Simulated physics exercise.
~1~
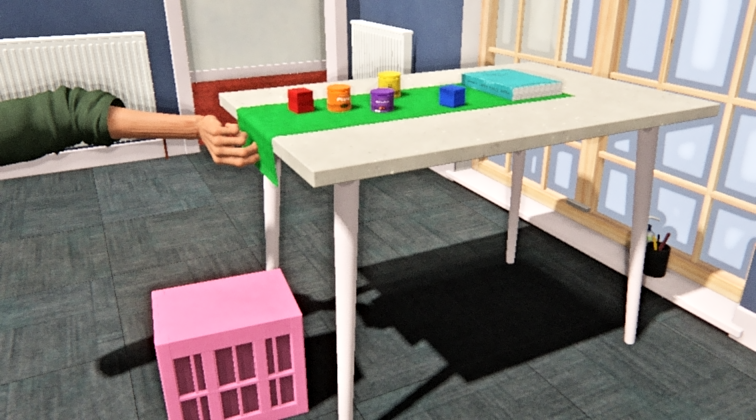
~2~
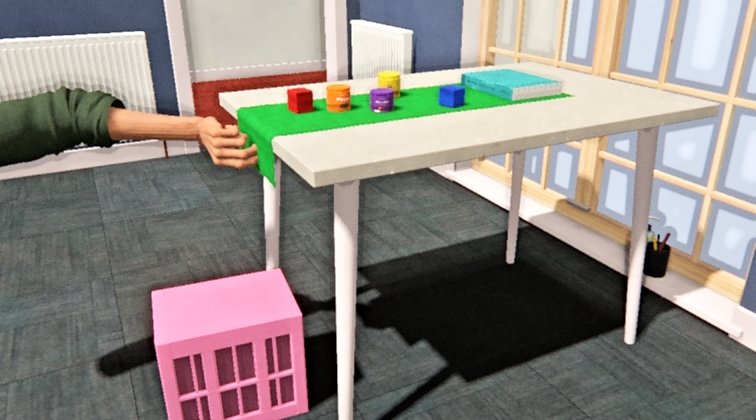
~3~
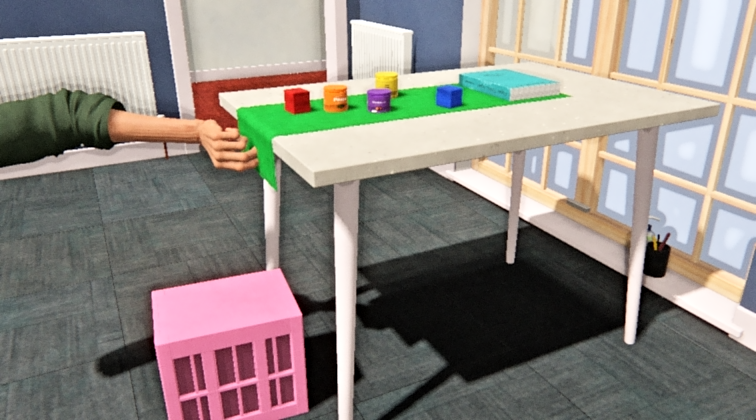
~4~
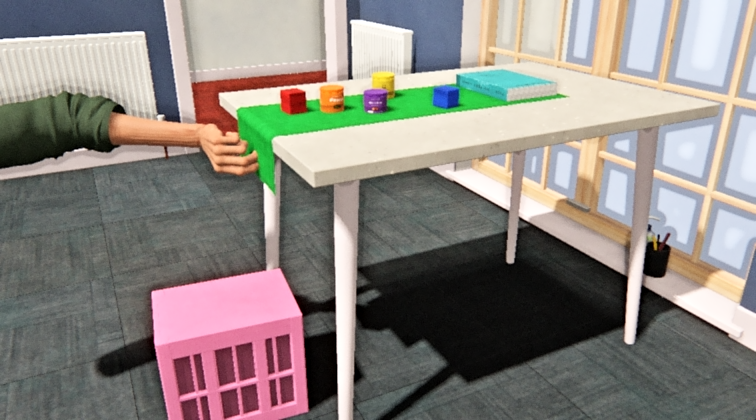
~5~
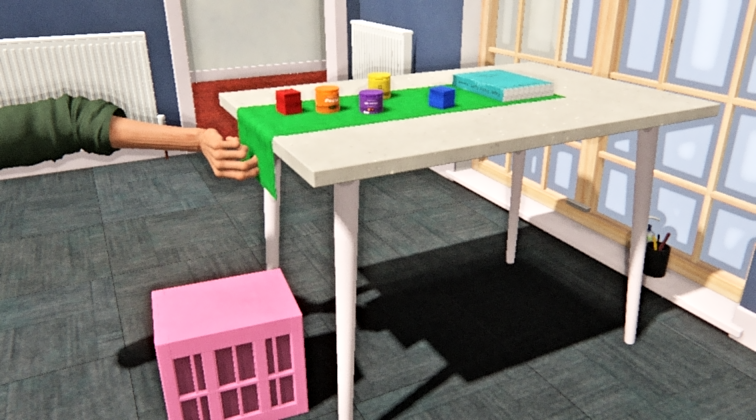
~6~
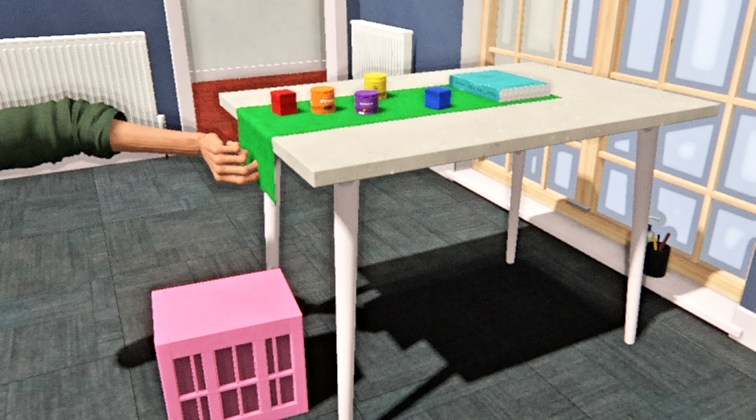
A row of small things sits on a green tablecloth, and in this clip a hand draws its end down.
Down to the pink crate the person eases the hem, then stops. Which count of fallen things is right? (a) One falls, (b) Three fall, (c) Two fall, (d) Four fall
Three fall (b).
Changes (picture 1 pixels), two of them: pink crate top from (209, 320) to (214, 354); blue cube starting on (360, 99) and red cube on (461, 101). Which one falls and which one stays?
Observed: Blue cube departs; red cube remains seated.
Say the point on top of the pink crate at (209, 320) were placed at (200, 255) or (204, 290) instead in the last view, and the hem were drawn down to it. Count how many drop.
Counting them gives 1 and 2.
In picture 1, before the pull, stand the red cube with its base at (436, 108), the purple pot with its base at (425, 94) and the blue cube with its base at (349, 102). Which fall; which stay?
The red cube stays put; the purple pot stays put; the blue cube ends up off.
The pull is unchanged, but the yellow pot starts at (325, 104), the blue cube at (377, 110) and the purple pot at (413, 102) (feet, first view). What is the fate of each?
Short version: Yellow pot drops, blue cube drops, purple pot stays.
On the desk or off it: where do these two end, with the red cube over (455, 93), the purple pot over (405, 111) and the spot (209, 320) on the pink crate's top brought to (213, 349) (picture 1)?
In the end the red cube is still on top and the purple pot is no longer on top.
Early on, hem near (261, 242); red cube gone.
Midway, hem near (263, 275); red cube and orange pot gone.
Finally, hem on the crate; red cube, orange pot and purple pot gone. The desk loses three.
